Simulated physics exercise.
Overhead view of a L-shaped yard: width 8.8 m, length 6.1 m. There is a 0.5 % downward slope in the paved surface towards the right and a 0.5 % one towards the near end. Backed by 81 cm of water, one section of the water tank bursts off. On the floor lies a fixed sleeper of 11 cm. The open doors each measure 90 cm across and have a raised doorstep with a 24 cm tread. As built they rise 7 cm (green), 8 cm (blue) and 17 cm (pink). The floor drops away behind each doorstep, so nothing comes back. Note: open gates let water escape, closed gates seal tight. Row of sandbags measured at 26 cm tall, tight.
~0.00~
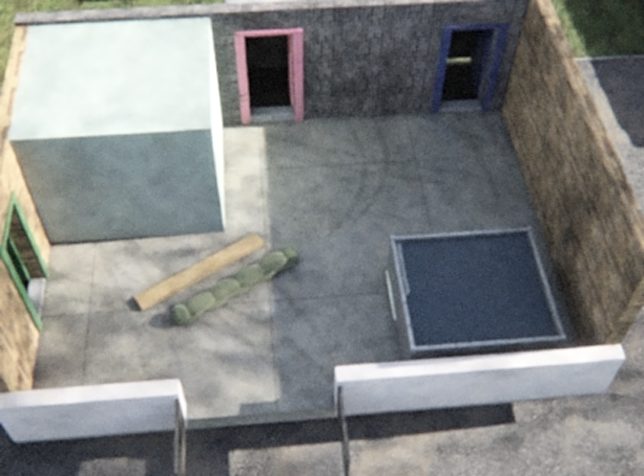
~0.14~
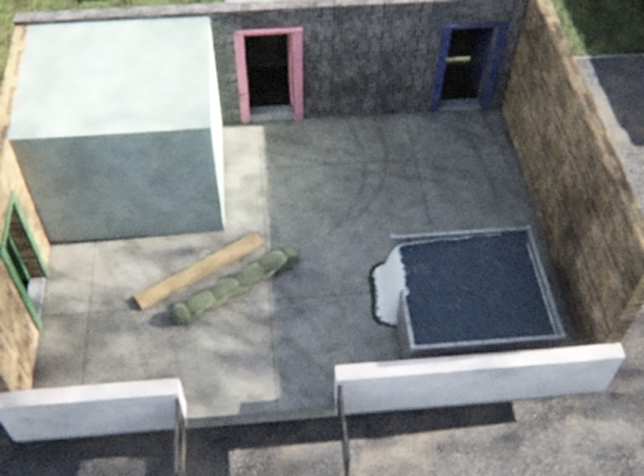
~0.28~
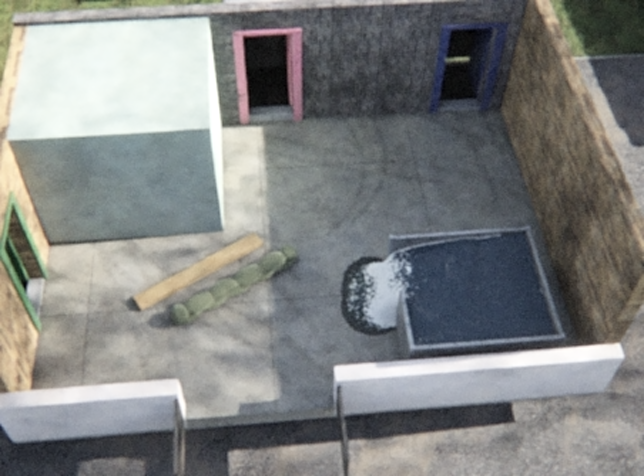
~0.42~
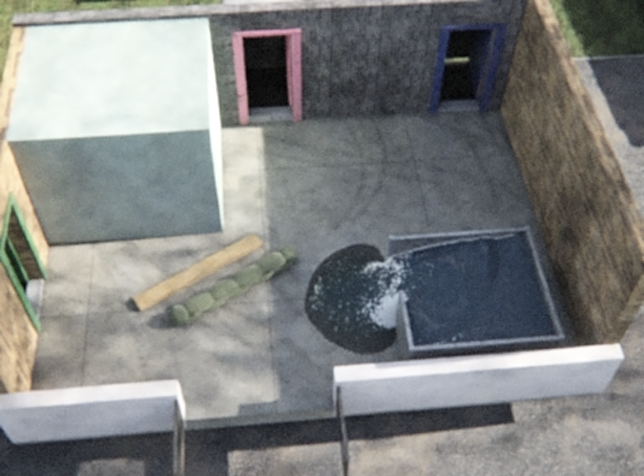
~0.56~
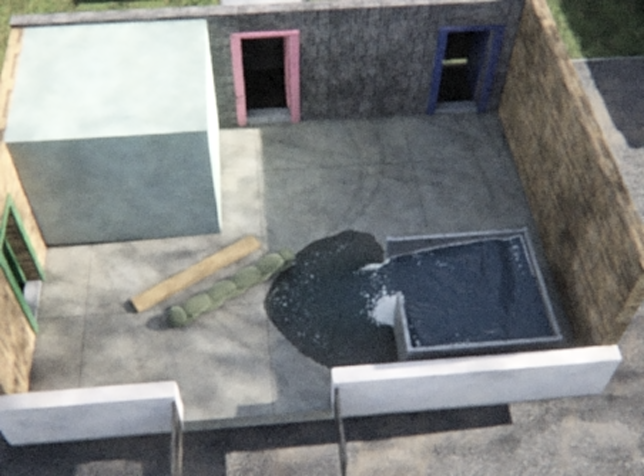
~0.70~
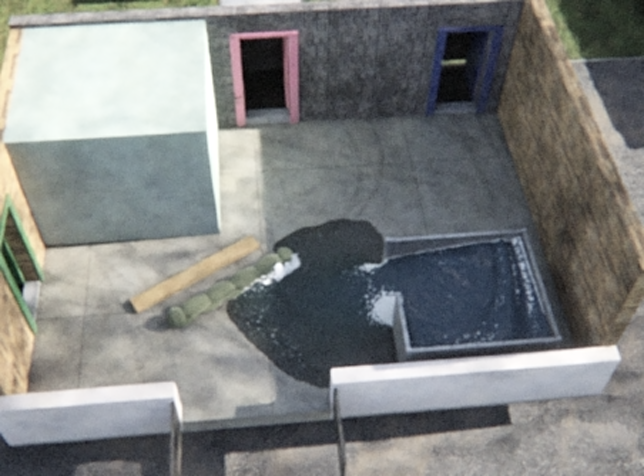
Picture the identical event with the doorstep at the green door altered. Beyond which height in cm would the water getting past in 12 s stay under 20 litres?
I would say 9 cm.
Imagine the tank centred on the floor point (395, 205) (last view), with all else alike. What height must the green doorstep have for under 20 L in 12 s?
At least roughly 11.0 cm high.
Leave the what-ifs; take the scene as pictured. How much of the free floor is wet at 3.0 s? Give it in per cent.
Around 45 per cent of the floor.
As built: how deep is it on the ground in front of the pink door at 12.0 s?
Depth: Near 2.5 cm.
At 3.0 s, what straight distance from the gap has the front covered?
Front distance: Approx. 6.2 m.
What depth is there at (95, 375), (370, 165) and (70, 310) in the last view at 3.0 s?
Roughly 8, 0 and 3 centimetres.
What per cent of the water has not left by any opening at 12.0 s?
Around 76 in a hundred parts remain.
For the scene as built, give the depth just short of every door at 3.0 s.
Depths, in cm - green: 8, blue: 0, pink: 18.
After 1.4 s water covers 30 % of the floor, deepest (44 cm) near (381, 295); it has not reached the green door.
After 3.0 s water covers 45 % of the floor, deepest (42 cm) near (23, 420); 8 cm at the green door, 0 litres in over its 7 cm doorstep.
After 12.0 s water covers 90 % of the floor, deepest (12 cm) near (565, 376); 9 cm at the green door, 47 litres in over its 7 cm doorstep.
At the green door as built, the water arrived by 2.8 s and peaked near 12 cm at 9.0 s.
With a doorstep of 7.5 cm, 39 litres would have come in within the 12 s; with 10 cm, 11 litres. So under 20 litres takes about 9 cm.
